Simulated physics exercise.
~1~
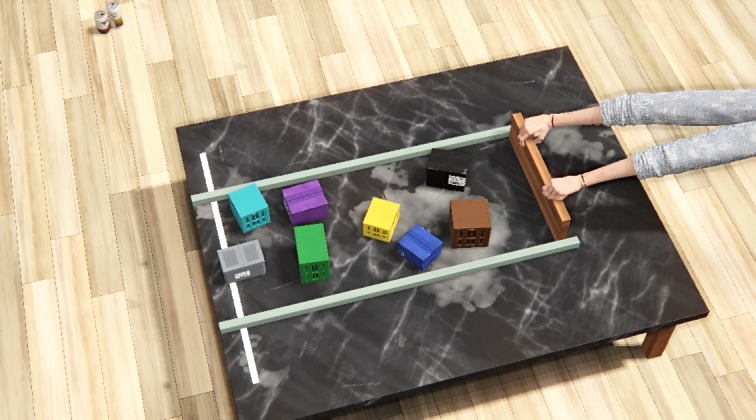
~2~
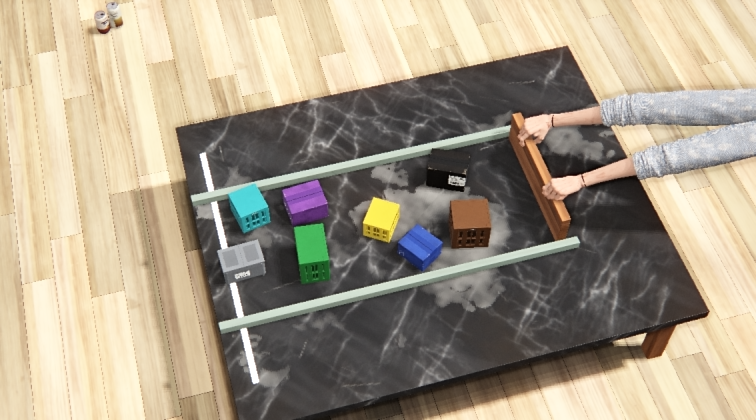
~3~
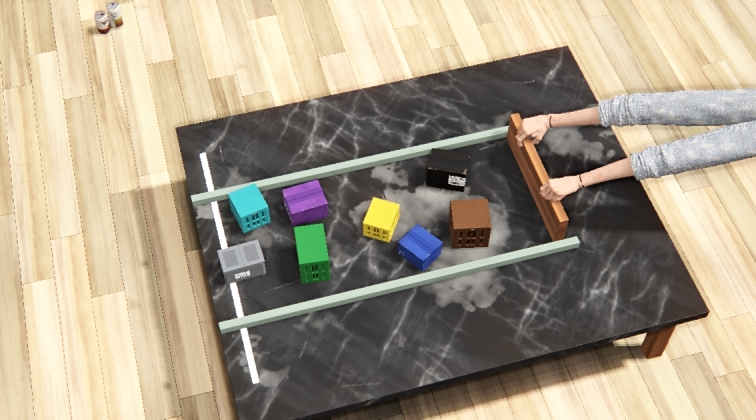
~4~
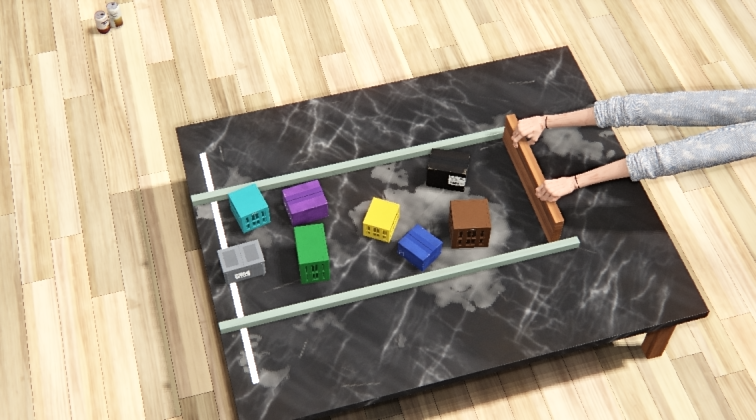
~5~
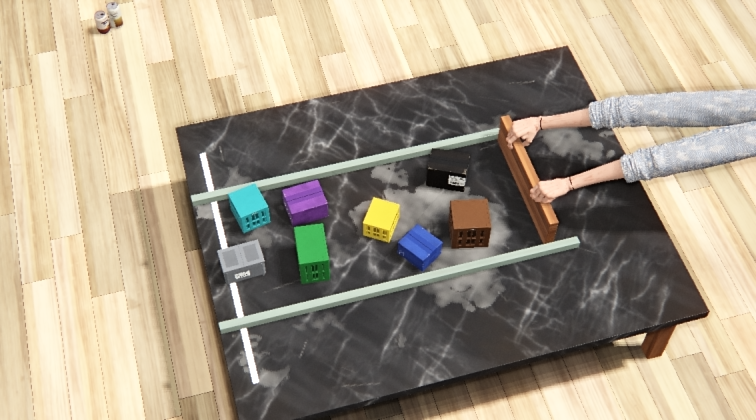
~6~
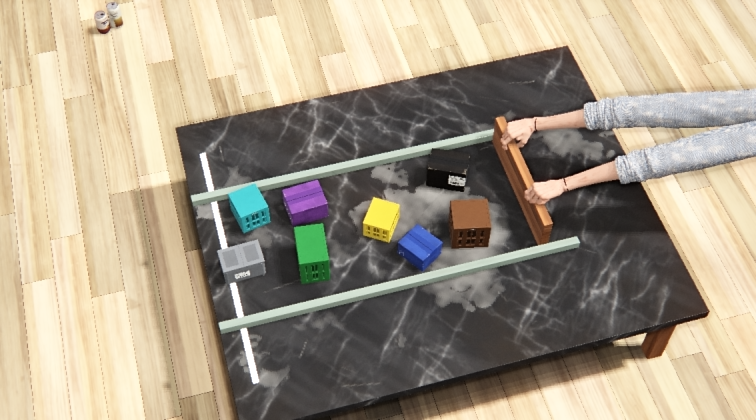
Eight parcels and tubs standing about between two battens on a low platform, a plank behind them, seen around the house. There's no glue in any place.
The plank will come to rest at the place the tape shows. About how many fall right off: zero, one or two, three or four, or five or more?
Looks to me like the count going over is upwards of four.
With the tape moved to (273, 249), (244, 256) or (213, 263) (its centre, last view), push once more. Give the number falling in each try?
The three tries give 3, 6 and 8.
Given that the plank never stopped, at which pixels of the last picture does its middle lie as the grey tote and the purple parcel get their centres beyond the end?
For the grey tote, about (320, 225); for the purple parcel, about (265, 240).
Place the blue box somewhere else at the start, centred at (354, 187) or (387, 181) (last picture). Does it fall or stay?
It topples off, then keeps its place.
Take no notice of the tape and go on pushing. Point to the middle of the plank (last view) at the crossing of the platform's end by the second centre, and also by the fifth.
First at (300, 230), next at (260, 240).
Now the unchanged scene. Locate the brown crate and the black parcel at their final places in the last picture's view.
(214, 287) and (201, 234), roughly.
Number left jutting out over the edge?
Result: 2.
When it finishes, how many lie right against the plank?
Number: 2.
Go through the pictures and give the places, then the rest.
The first frame shows grey tote (242, 263); turquoise crate (249, 208); green crate (312, 254); plank (538, 177); tape (227, 260).
The second frame shows turquoise crate (249, 208); blue box (420, 248).
The third frame shows green crate (312, 254); black parcel (448, 170).
The fourth frame shows grey tote (242, 263); plank (532, 178).
The fifth frame shows turquoise crate (249, 208); yellow crate (381, 220).
The sixth frame shows grey tote (242, 263); turquoise crate (249, 208); green crate (312, 254); plank (521, 180); tape (227, 260).
Soon after, none off yet; grey tote at rest near (242, 263); turquoise crate at rest near (249, 208); green crate at rest near (312, 254).
In the end, the number that fall off is five or more; gone, blue box, yellow crate, purple parcel, green crate, turquoise crate and grey tote.
